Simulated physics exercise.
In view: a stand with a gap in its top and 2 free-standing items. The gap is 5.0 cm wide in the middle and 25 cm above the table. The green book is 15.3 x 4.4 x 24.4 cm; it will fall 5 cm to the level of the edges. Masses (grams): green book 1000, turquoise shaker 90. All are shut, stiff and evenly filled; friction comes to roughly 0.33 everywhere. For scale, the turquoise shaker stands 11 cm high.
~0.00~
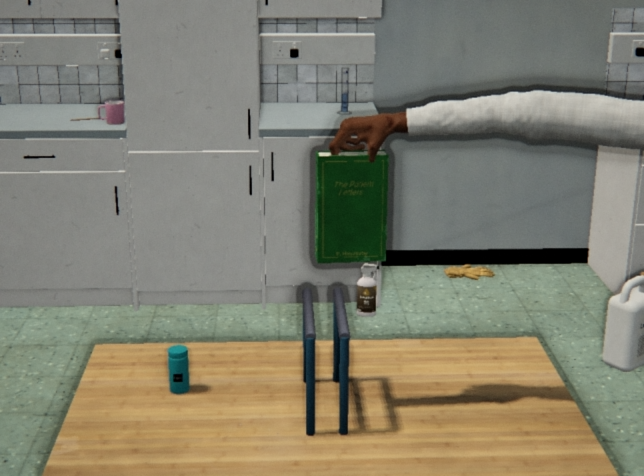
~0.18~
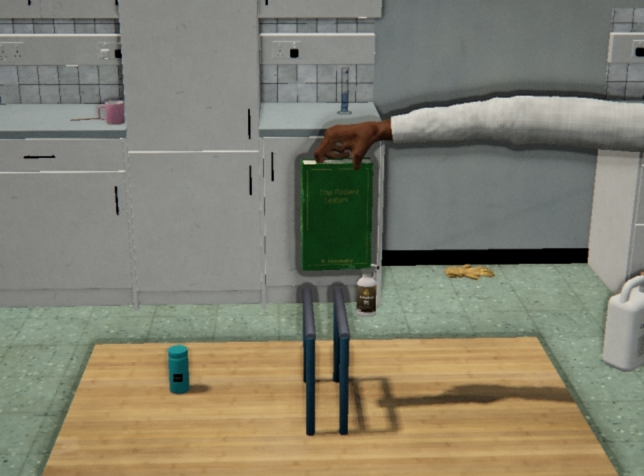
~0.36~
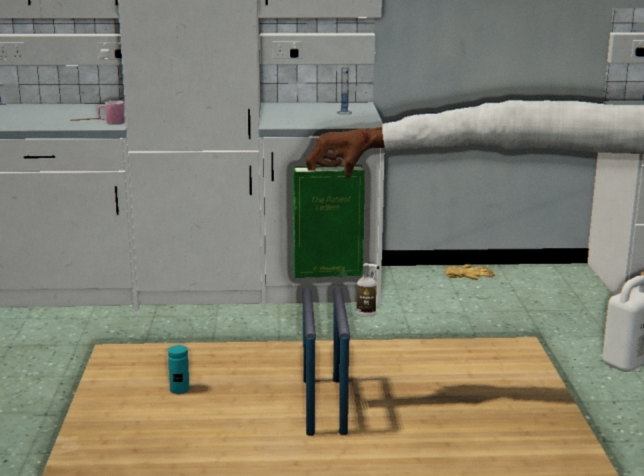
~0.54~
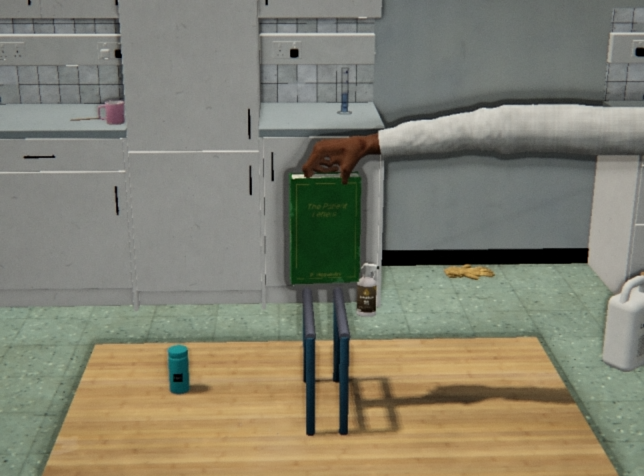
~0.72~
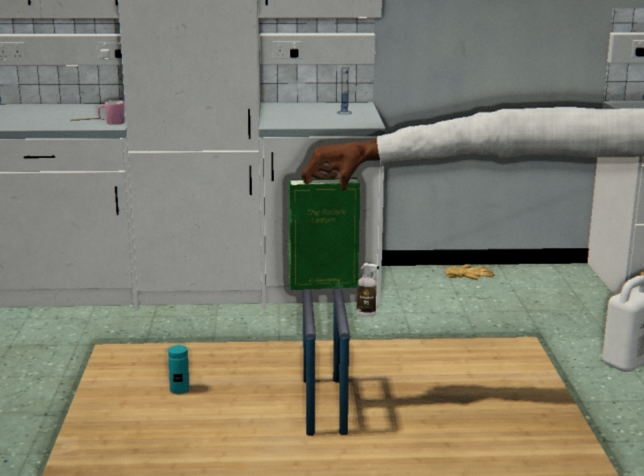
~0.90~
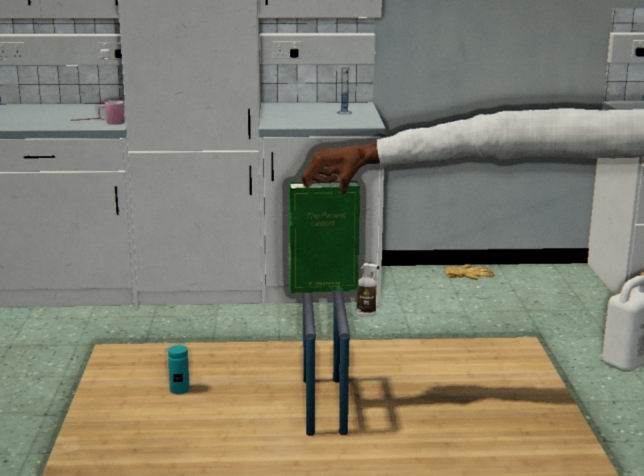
Green book gripped from above by a hand, moving left and lowering to hover over a blue stand, turquoise shaker standing still.
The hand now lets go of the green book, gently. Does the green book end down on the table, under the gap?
The book stays on top.
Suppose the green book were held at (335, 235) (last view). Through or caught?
Then it lodges.
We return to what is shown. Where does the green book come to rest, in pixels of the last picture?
Around (324, 259).
After 1.10 s, green book moved 5 cm near (324, 258).
After 1.20 s, green book resting near (325, 260).
In the end (1.9 s), not toppled but over 4 cm from the start, green book; turquoise shaker under 4 cm from the start. At the end, from the last picture's camera, green book near (324, 259). The book is caught.
